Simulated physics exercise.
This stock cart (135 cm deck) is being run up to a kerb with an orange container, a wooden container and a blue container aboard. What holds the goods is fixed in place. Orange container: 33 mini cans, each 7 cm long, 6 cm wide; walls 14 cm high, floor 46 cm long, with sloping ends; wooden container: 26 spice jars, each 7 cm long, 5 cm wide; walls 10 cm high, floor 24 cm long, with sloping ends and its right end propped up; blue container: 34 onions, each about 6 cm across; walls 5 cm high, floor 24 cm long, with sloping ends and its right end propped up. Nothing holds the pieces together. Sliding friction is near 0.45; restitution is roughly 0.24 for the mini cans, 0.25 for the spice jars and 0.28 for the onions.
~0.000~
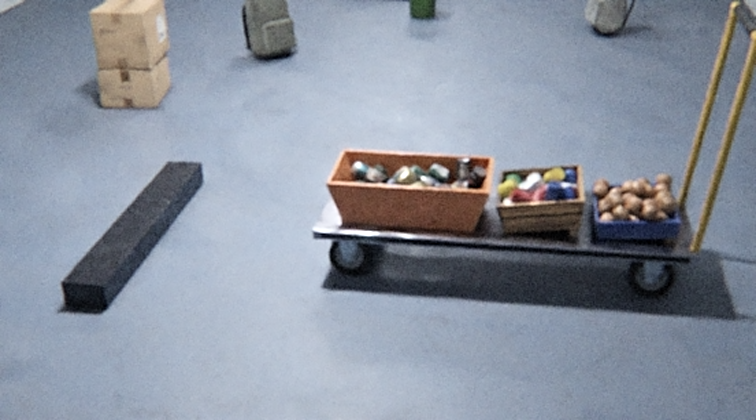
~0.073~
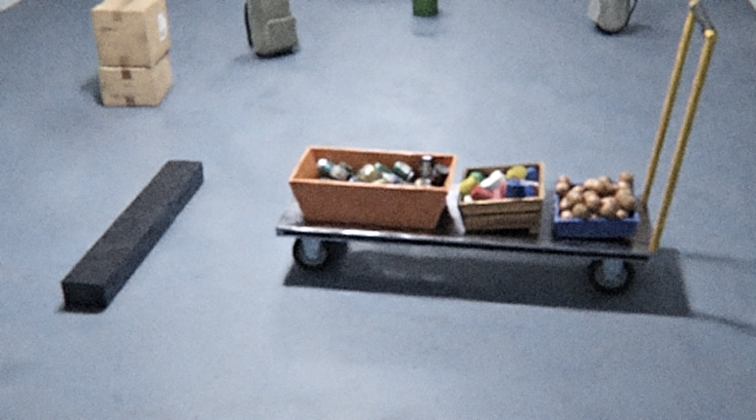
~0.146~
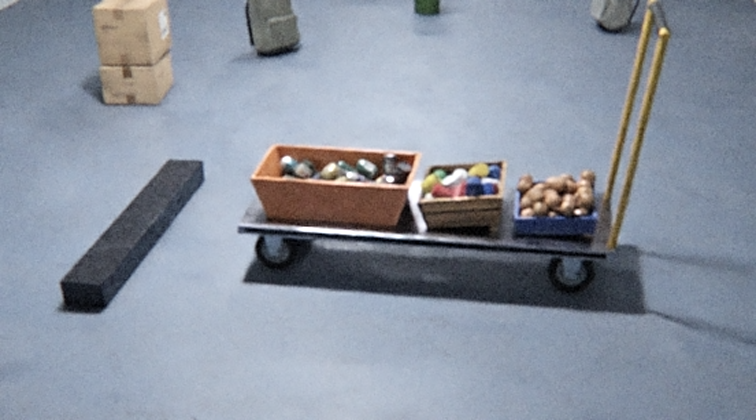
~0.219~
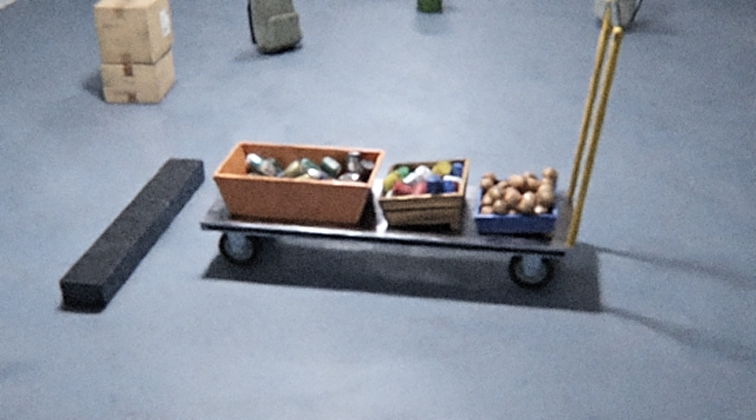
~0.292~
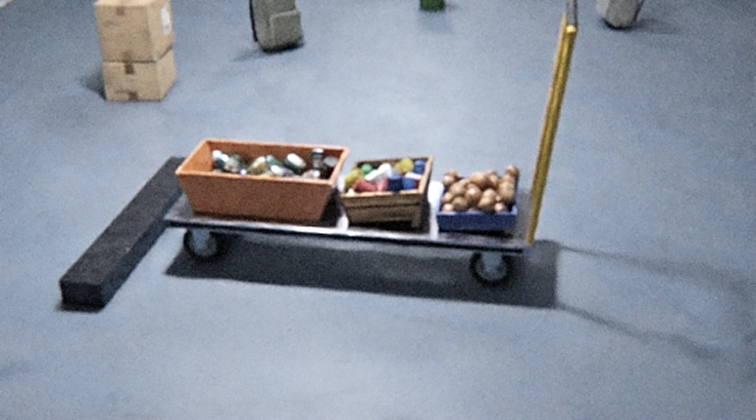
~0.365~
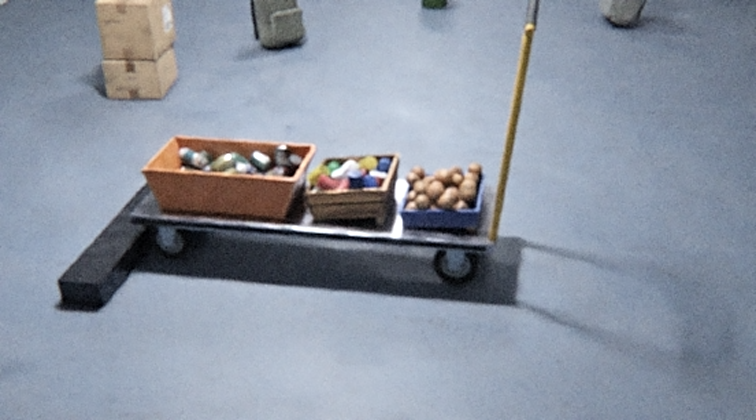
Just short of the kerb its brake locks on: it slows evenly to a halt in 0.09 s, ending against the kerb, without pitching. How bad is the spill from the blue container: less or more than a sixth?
Out of the blue container go more than one in six of the onions.
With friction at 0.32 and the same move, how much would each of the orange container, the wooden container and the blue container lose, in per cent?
In that case orange container 0, wooden container 10, blue container 20 per cent.
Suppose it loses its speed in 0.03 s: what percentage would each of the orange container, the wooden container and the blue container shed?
Then orange container 0, wooden container 10, blue container 40 per cent.
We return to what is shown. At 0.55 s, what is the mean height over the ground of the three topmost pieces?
About 38 cm.
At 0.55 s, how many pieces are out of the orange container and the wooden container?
About: Orange container 0, wooden container 0.
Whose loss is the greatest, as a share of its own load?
The blue container.
After 0.43 s, orange container 33 in, 0 out, wooden container 26 in, 0 out and blue container 33 in, 1 out.
After 0.55 s, orange container 33 in, 0 out, wooden container 26 in, 0 out and blue container 25 in, 9 out.
After 0.78 s, orange container 33 in, 0 out, wooden container 25 in, 1 out and blue container 25 in, 9 out.
When it is over (at 1.29 s), orange container 33 in, 0 out, wooden container 25 in, 1 out and blue container 24 in, 10 out. Asked share, 10 of 34, 29 per cent.
